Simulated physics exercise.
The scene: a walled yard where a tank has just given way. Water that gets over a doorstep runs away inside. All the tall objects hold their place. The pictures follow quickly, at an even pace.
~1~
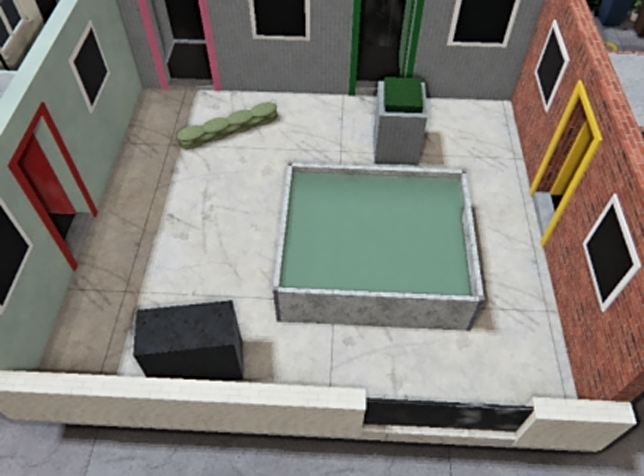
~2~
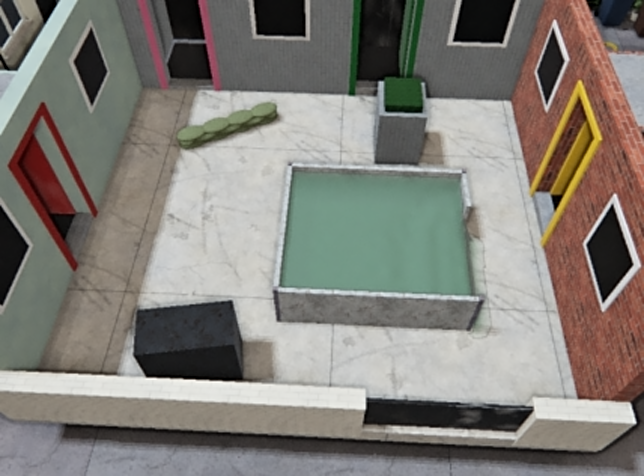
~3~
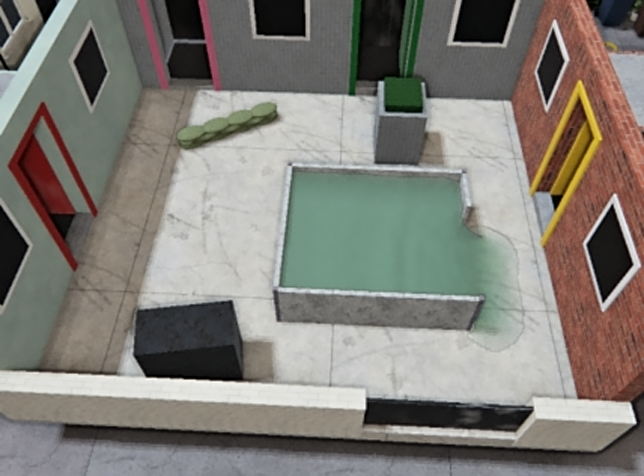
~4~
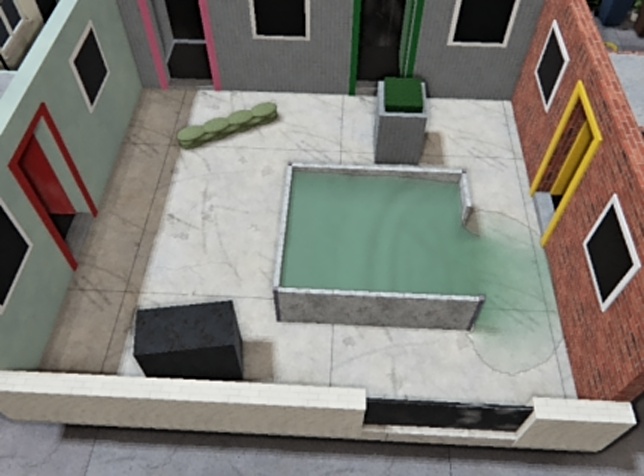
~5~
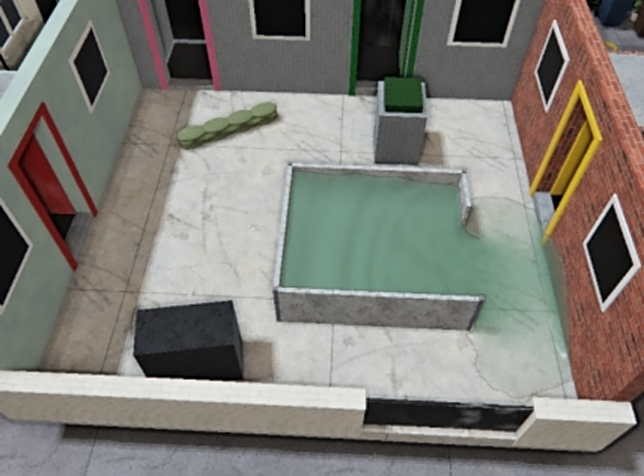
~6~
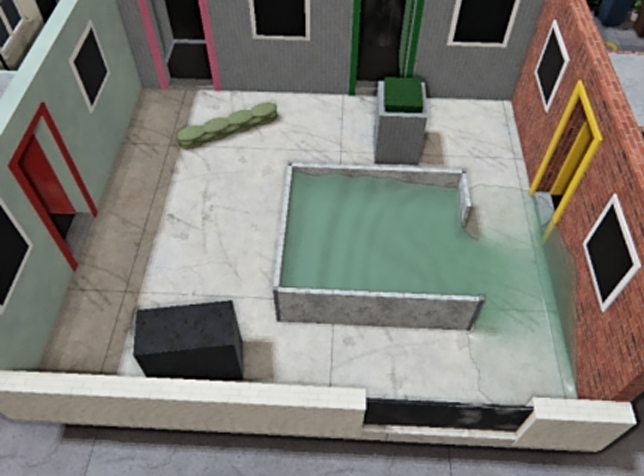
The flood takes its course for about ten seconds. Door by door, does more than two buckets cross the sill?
The red door stays under that; the yellow door takes more than that; the pink door takes more than that; the green door stays under that.
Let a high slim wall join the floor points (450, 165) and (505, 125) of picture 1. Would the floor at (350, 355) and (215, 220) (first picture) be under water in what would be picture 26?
As listed: Under water, no water.
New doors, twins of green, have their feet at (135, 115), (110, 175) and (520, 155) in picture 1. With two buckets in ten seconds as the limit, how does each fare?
One after the other: Is under, lets less in, stays under.
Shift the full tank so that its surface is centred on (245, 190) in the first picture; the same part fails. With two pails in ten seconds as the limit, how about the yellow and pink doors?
My reading: Yellow door is over, pink door keeps below it.
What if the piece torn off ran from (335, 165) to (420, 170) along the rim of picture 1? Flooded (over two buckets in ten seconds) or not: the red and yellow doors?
Then: Red door takes less; yellow door passes that mark.
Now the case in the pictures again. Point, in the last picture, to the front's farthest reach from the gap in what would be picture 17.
Close to (504, 106).
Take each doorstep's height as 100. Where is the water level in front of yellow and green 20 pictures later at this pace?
In turn 130 and 80 per cent.
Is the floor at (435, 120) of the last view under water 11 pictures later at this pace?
Answer: Covered.
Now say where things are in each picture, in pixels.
In the first frame, the open tank at (377, 229) is whole and still.
In the second frame, the front is at (482, 331), out from the gap at (464, 270).
In the third frame, the front is at (505, 341), out from the gap at (464, 272).
In the fourth frame, the front is at (541, 243), out from the gap at (463, 273).
In the fifth frame, water pours out at (463, 273) and has run to (570, 373).
In the sixth frame, the front is at (576, 399), out from the gap at (463, 273).
A moment on, water covers 15 % of the floor; the red door not reached, the yellow door under two buckets in, the pink door not reached, the green door not reached.
Next, water covers 35 % of the floor; the red door not reached, the yellow door over two buckets in, the pink door not reached, the green door not reached.
Then, water covers 55 % of the floor; the red door not reached, the yellow door far over two buckets in, the pink door not reached, the green door wet at the sill, nothing in.
Later, water covers 90 % of the floor; the red door wet at the sill, nothing in, the yellow door far over two buckets in, the pink door wet at the sill, nothing in, the green door under two buckets in.
In the end, water covers 95 % of the floor; the red door wet at the sill, nothing in, the yellow door far over two buckets in, the pink door over two buckets in, the green door under two buckets in.
